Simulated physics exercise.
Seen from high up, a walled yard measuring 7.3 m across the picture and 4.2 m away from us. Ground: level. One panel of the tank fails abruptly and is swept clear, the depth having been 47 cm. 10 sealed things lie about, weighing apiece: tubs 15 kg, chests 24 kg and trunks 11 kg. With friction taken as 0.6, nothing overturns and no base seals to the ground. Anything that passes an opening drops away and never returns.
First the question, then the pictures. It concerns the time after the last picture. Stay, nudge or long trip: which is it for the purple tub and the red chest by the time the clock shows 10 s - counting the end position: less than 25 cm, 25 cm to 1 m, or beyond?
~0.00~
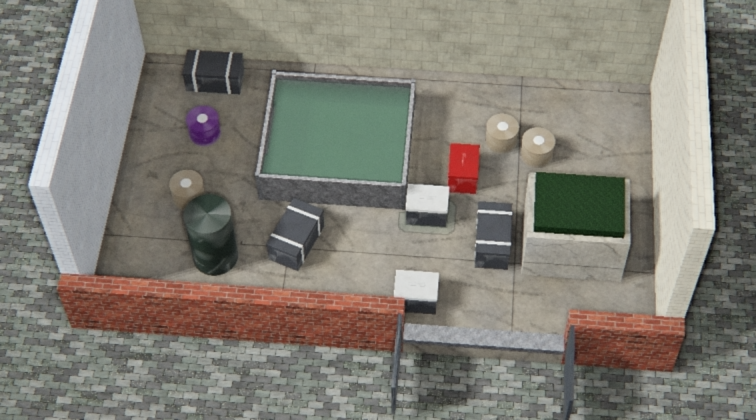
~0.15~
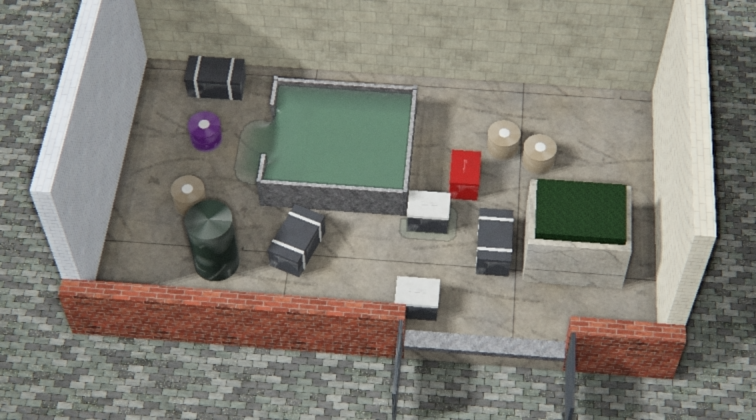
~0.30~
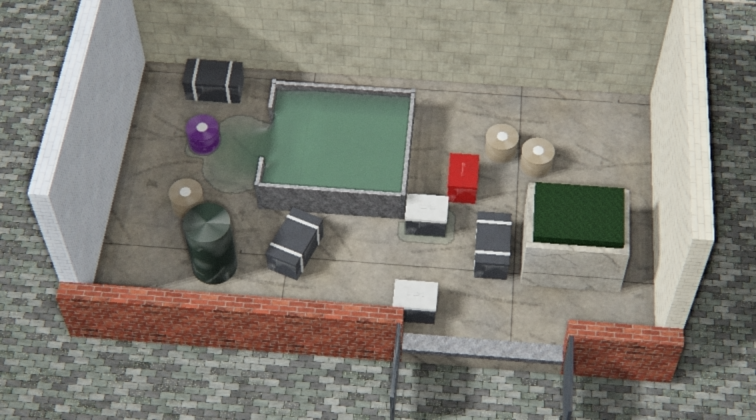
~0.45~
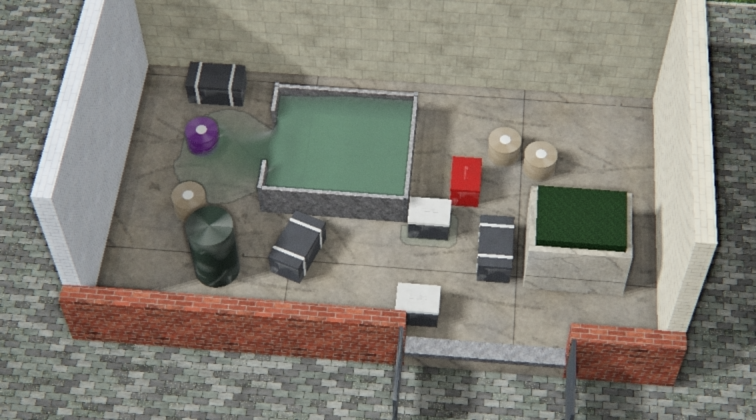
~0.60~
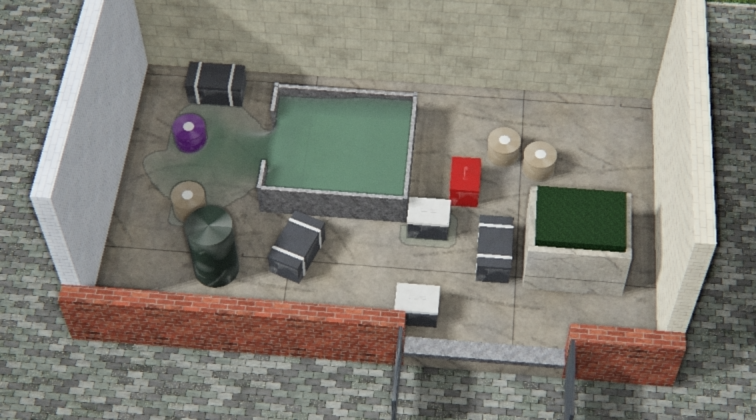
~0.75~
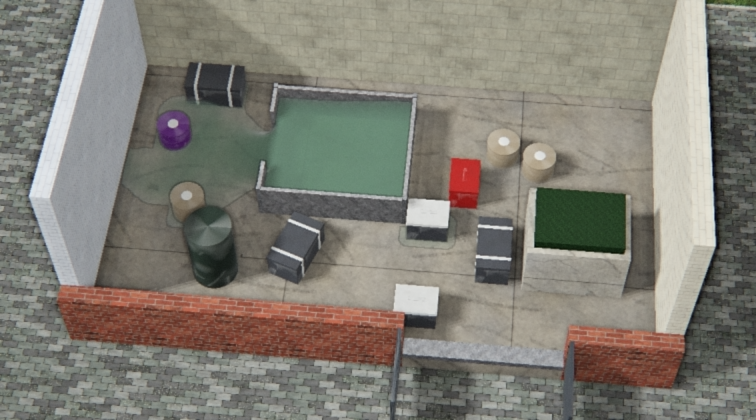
As I see it, I'd say the purple tub goes a long distance, I'd say the red chest remains almost still.
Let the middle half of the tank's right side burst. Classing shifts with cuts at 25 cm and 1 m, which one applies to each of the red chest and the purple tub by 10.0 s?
Note: Red chest swept well away, purple tub unmoved.
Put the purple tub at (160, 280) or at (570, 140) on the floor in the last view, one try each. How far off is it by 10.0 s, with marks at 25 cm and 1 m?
Run one, it gets swept far; run two, it remains planted.
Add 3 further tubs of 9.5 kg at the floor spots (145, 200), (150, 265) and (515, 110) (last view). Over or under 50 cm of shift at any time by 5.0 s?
Beyond it, beyond it, within it.
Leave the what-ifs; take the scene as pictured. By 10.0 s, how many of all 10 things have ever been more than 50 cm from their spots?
I get 3.
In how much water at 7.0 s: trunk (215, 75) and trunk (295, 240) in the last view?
Some 2 cm at the first, some 5 cm at the second.
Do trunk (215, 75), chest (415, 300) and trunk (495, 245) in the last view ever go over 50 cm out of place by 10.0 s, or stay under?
Beyond the limit, then within the limit, then within the limit.
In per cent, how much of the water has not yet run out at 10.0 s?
Around 98 % of the water.
After 2.0 s the purple tub is near (154, 90), 1.0 m from its start, afloat; the red chest is near (465, 175), 0.0 m from its start, aground; 0 of 10 are out; 1 afloat.
After 4.5 s the purple tub is near (346, 81), 2.2 m from its start, aground; the red chest is near (465, 175), 0.0 m from its start, aground; 0 of 10 are out; 1 afloat.
After 7.0 s the purple tub is near (457, 92), 3.6 m from its start, aground; the red chest is near (465, 175), 0.0 m from its start, aground; 0 of 10 are out; 1 afloat.
After 10.0 s the purple tub is near (463, 95), 3.7 m from its start, aground; the red chest is near (465, 175), 0.0 m from its start, aground; 0 of 10 are out; 1 afloat.
